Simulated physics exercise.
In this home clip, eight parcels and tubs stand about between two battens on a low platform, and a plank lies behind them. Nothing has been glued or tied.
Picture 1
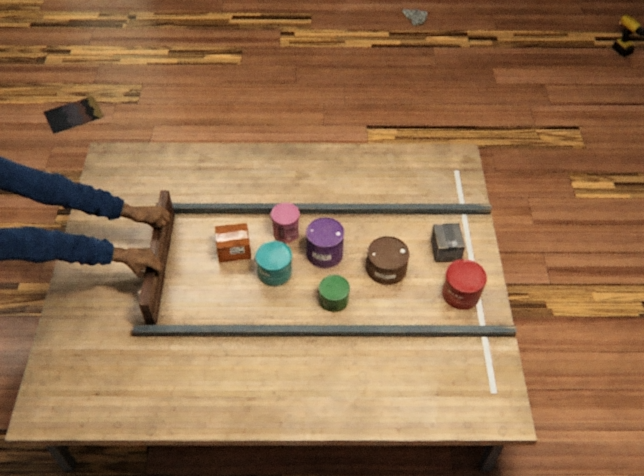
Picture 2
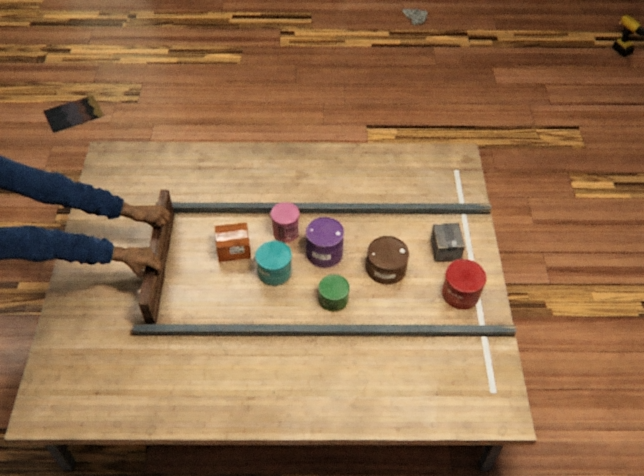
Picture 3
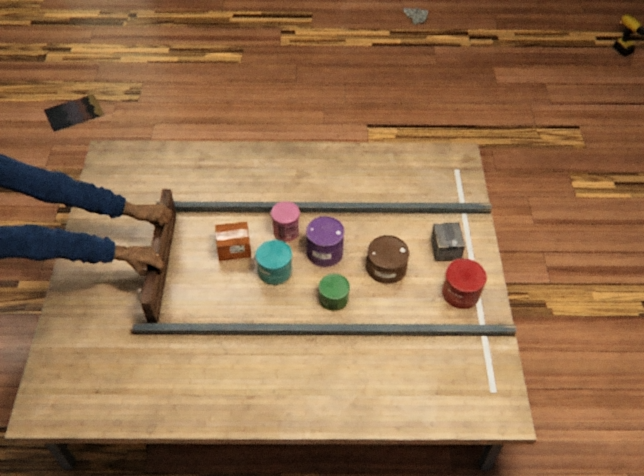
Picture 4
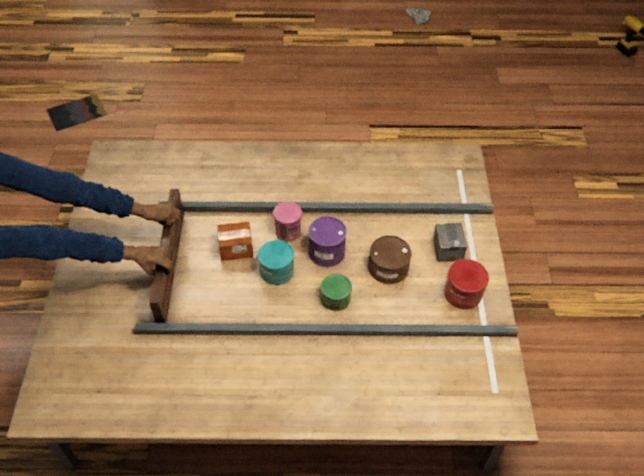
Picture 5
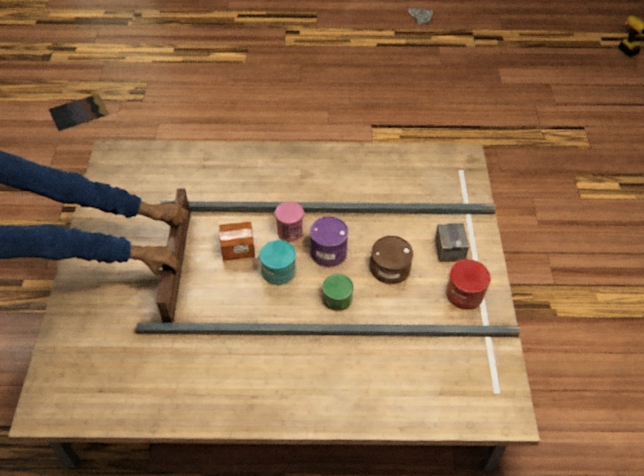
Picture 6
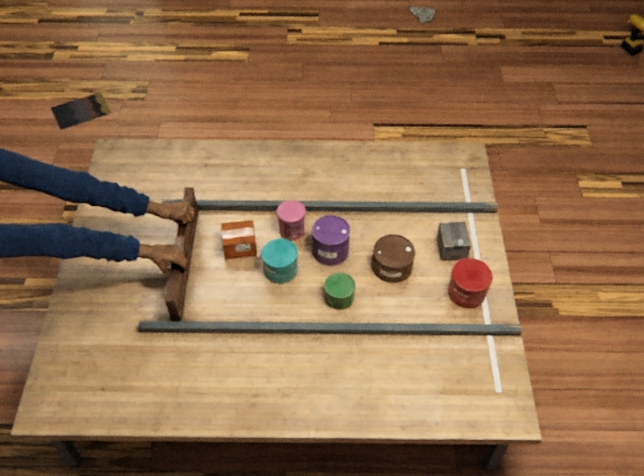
At the start, two hands hold a brown plank at the left end of a low platform, behind eight colourful tubs and boxes standing between two battens. The hands then slide the plank a short way right, narrowing the gap to the orange box, while the objects keep their arrangement.
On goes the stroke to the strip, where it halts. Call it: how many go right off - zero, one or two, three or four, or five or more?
Three or four go off.
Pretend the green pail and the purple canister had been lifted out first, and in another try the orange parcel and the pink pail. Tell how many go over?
The count is 2 in the first case and 3 in the second.
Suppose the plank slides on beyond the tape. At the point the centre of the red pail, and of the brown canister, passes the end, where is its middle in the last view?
At (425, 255) for the red pail; at (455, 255) for the brown canister.
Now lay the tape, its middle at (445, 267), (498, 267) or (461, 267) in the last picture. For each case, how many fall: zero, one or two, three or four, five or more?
Place one: Just one or two; place two: More than four; place three: 3 or 4.
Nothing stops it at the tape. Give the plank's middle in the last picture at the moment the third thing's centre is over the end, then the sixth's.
First around (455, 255), then around (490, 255).
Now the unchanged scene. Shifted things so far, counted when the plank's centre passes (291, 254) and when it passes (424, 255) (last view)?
In order, the tallies are 4 and 8.
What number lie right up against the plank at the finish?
The answer is 4.
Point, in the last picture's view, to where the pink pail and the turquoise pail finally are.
Same order as the question: First (488, 214), second (499, 263).
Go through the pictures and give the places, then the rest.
In the first frame, red pail (464, 285); grey box (448, 243); brown canister (387, 260); plank (158, 256); tape (473, 269).
In the second frame, grey box (447, 242); orange parcel (233, 242).
In the third frame, brown canister (387, 260); green pail (334, 293).
In the fourth frame, red pail (466, 285); pink pail (288, 222).
In the fifth frame, grey box (452, 242); purple canister (329, 242).
In the sixth frame, red pail (470, 284); grey box (454, 241); brown canister (393, 259); plank (183, 253); tape (479, 267).
A little later, none off yet; red pail at rest near (470, 284); grey box at rest near (454, 241); brown canister at rest near (393, 259).
Next, none off yet; red pail at rest near (470, 284); grey box at rest near (454, 241); brown canister shifted about its own width near (428, 269).
Later still, none off yet; red pail shifted about its own width near (515, 297); grey box shifted well along near (505, 243); brown canister shifted well along near (480, 274).
When it is over, the number that fall off is three or four; down, purple canister, brown canister, grey box and red pail.
